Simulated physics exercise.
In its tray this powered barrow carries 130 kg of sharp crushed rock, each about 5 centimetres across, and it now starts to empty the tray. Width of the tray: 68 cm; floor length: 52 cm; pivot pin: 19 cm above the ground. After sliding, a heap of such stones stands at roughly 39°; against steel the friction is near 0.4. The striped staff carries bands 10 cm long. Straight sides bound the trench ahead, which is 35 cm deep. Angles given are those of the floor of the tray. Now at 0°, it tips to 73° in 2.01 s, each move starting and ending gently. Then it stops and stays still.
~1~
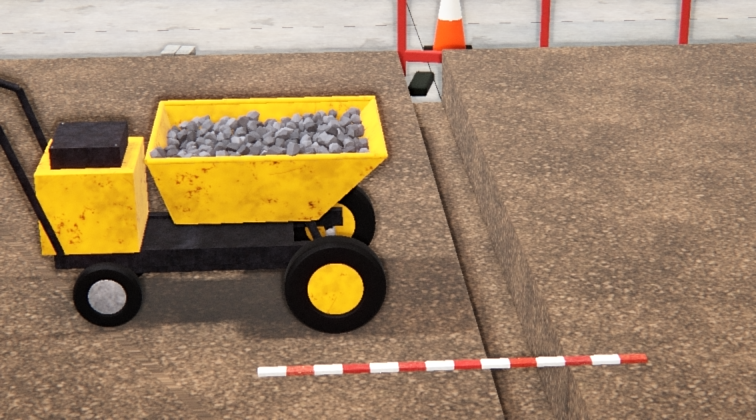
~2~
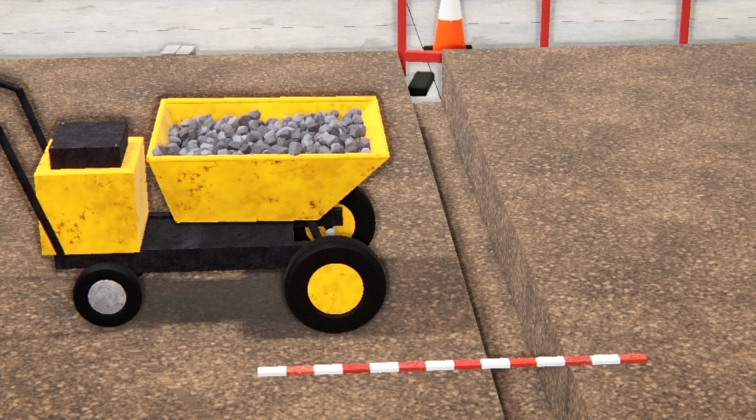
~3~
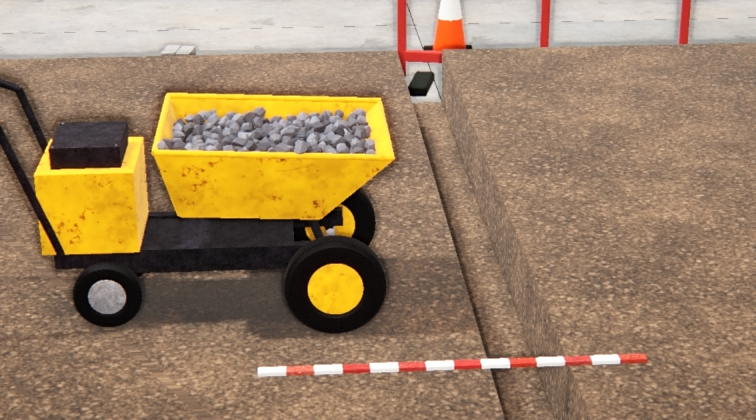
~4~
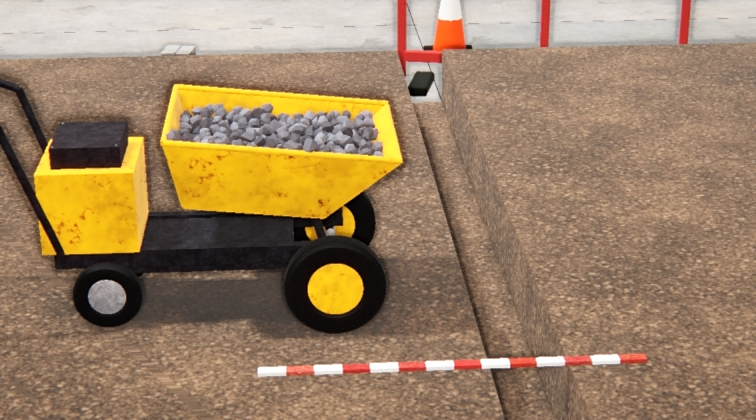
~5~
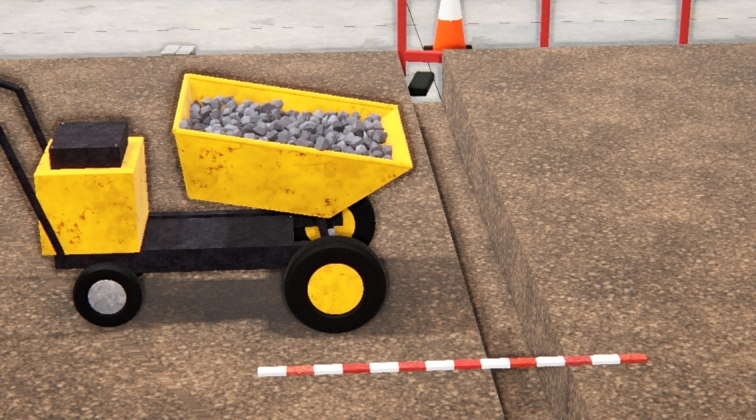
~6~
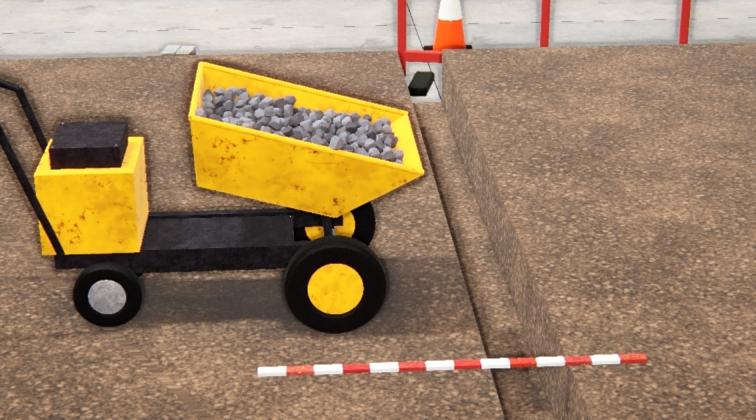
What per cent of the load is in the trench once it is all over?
93 %.
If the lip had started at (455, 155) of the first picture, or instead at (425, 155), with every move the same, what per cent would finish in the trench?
It comes to about 15 and 60 in a hundred.
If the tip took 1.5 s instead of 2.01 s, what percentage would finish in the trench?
With that timing, about 90 per cent.
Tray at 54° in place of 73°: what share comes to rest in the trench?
With that change, near 30 per cent.
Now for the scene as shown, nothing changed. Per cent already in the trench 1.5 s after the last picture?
Close to 55 per cent at that time.
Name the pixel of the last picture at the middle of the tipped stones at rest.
Middle at around (507, 340), I'd say.
Then, 0.9 s after the last picture the floor is at 62°, 99 % in the tray, 1 % in the trench; the foremost stones are at (504, 281).
Then, 1.5 s after the last picture the floor is at 73°, 39 % in the tray, 57 % in the trench, 4 % past the trench; the foremost stones are at (577, 273).
Then, 1.9 s after the last picture the floor is at 73°, 12 % in the tray, 82 % in the trench, 7 % past the trench; the foremost stones are at (608, 269).
Then, 3.8 s after the last picture the floor is at 73°, 0 % in the tray, 93 % in the trench, 7 % past the trench; the foremost stones are at (607, 262).
